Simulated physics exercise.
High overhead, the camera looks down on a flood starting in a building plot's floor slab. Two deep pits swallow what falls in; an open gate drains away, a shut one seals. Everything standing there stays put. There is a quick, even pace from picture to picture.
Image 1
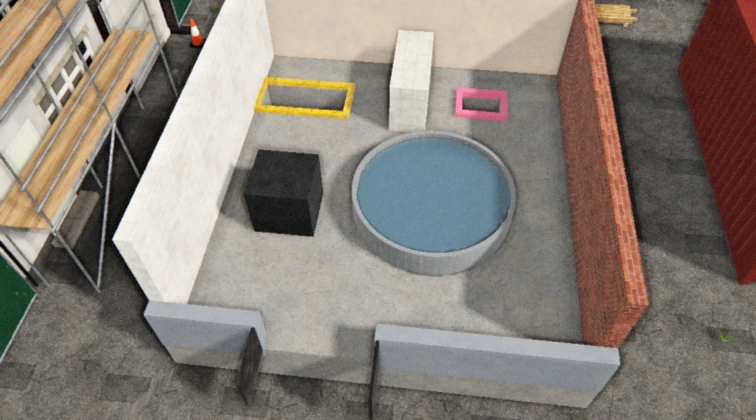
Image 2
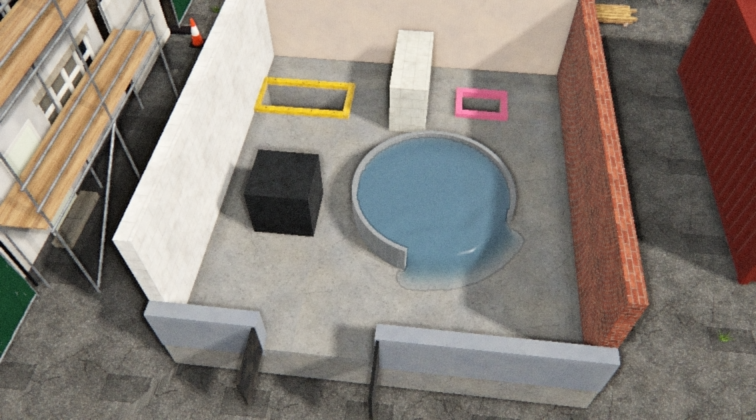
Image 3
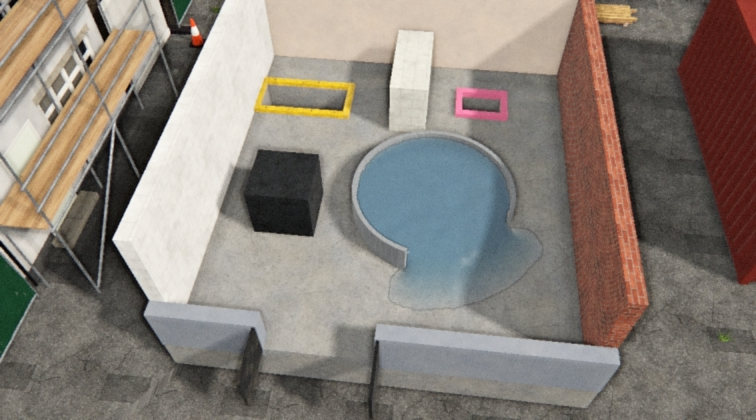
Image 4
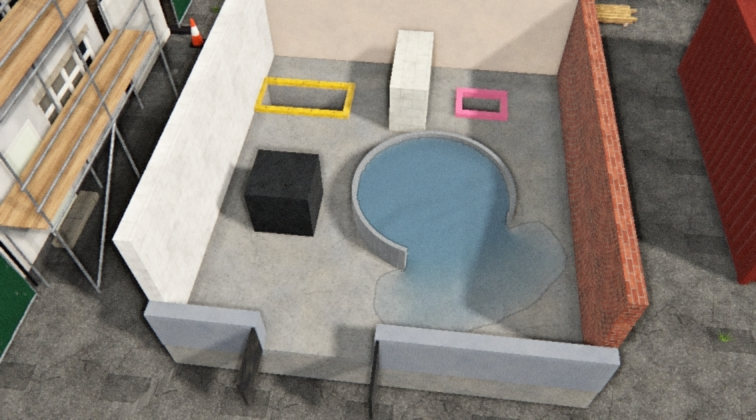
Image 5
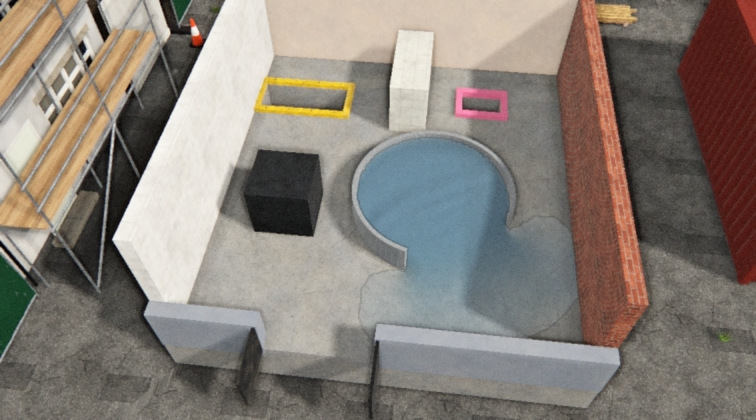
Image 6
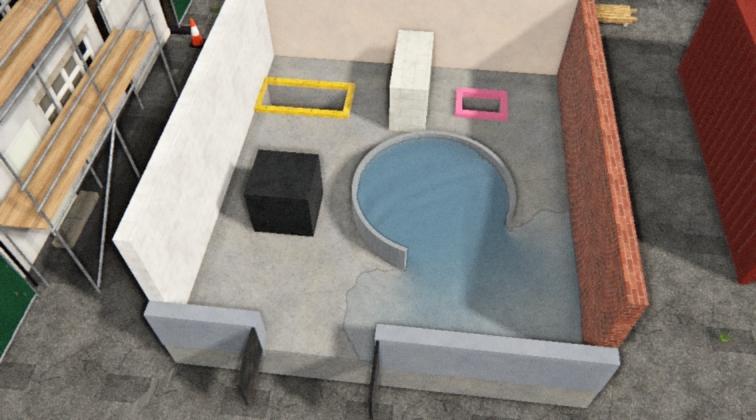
Water pouring through a gap in a round pool's wall, spreading across the grey walled floor towards the front and right-hand brick wall.
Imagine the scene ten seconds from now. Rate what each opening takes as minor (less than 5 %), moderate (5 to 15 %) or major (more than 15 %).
The gate - moderate, the yellow pit - minor, the pink pit - minor.
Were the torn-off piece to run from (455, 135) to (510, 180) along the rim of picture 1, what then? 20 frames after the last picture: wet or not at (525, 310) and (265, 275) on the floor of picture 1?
Submerged, then untouched.
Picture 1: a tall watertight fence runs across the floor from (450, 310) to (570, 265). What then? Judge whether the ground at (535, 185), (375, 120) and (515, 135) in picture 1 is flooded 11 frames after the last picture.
Going one after another, I'd say reached by the flood, then kept clear of the flood, then reached by the flood.
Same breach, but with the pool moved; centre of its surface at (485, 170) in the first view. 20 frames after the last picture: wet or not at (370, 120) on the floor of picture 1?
Outcome noted: Unreached.
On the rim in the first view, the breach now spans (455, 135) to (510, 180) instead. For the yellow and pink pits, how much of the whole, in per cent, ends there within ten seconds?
I'd say the yellow pit gets around 4 percent and the pink pit around 10 percent.
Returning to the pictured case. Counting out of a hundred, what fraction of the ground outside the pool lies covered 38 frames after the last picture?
Estimate: Near 75 %.
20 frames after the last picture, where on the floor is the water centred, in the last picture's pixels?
I'd put it at around (464, 258).
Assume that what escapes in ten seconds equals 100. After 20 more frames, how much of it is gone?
By my reckoning, 20 %.
A moment on, water covers 20 % of the floor; the gate 0 %, the yellow pit 0 %, the pink pit 0 %.
Next, water covers 25 % of the floor; the gate 1 %, the yellow pit 0 %, the pink pit 0 %.
Then, water covers 45 % of the floor; the gate 2 %, the yellow pit 0 %, the pink pit 0 %.
Later, water covers 75 % of the floor; the gate 6 %, the yellow pit 0 %, the pink pit 1 %.
In the end, water covers 95 % of the floor; the gate 10 %, the yellow pit 0 %, the pink pit 1 %.
